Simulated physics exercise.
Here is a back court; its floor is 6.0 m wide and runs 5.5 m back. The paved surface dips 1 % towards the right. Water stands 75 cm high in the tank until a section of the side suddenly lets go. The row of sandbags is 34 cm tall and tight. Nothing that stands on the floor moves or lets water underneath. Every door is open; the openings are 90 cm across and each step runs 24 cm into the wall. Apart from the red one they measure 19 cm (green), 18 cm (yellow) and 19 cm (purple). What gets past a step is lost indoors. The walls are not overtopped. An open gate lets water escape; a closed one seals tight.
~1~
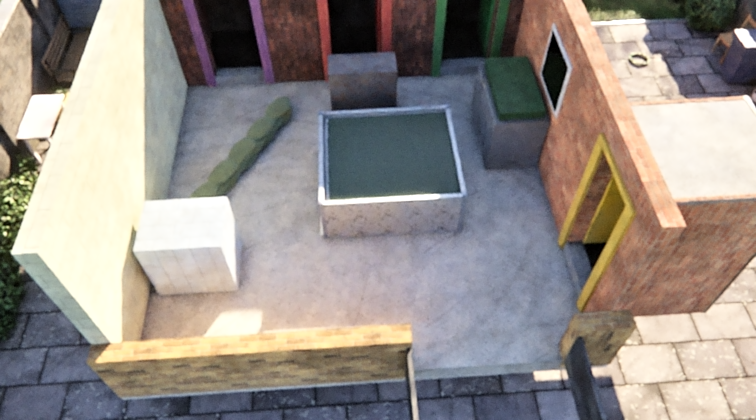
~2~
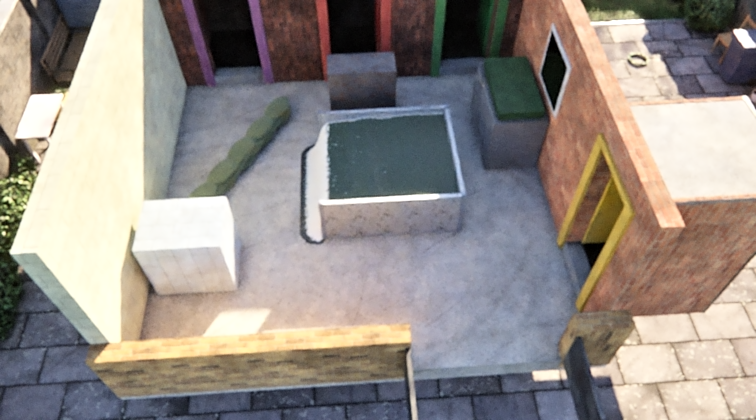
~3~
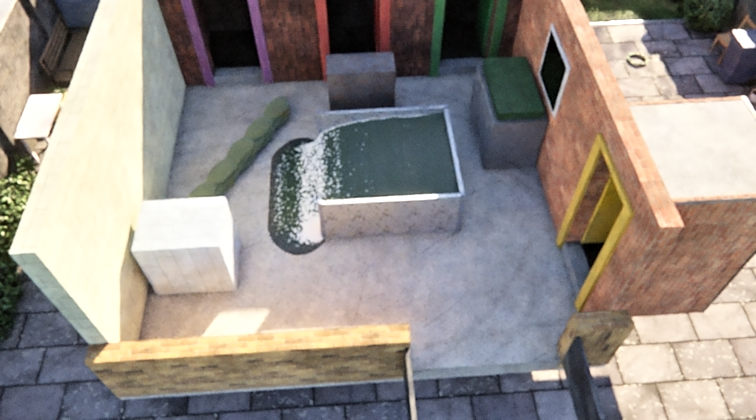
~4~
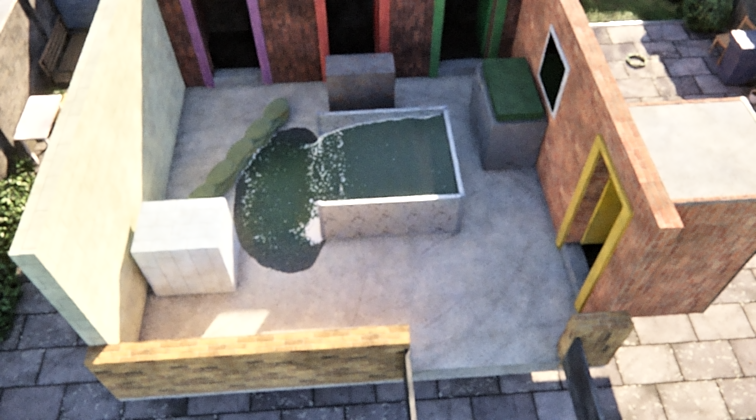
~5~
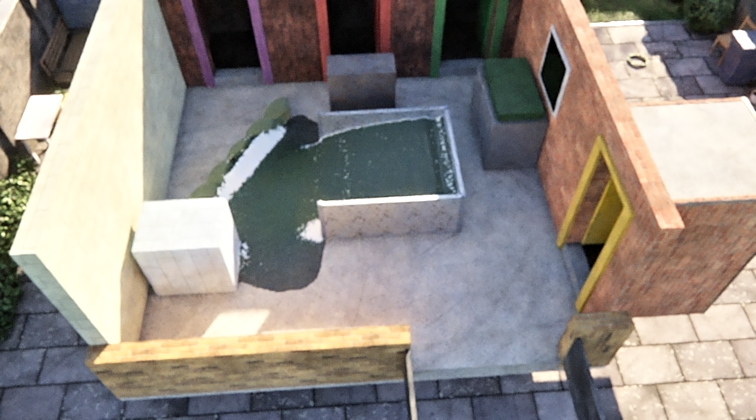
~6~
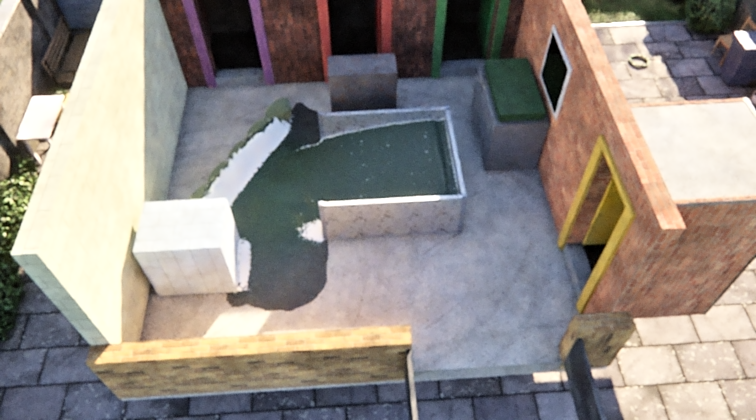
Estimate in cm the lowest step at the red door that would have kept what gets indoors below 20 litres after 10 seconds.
At least 12.5 cm or so.
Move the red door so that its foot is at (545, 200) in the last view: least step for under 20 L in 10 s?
About 7.5 cm.
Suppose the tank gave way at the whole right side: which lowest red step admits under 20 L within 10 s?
Then roughly 5.5 cm.
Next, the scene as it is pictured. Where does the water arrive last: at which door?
The yellow one.
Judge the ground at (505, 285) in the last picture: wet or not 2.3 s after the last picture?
It is still dry.
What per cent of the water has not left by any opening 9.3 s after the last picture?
Some 90 per cent remains.
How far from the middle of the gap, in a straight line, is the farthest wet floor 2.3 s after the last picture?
Some 3.8 m out.
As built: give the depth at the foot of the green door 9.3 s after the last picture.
Some 12.0 cm.
Then, 0.7 s after the last picture water covers 30 % of the floor, deepest (56 cm) near (220, 241); it has not reached the red door.
Then, 2.3 s after the last picture water covers 60 % of the floor, deepest (28 cm) near (275, 362); 14 cm at the red door, 2 litres in over its 17 cm step.
Then, 9.3 s after the last picture water covers 95 % of the floor, deepest (16 cm) near (403, 81); 10 cm at the red door, 5 litres in over its 17 cm step.
At the red door as built, the water peaked near 15 cm, 1.9 s after the last picture.
With a step of 11.5 cm, 26 litres would have come in within the 10 s; with 13.5 cm, 16 litres. So under 20 litres takes about 12.5 cm.
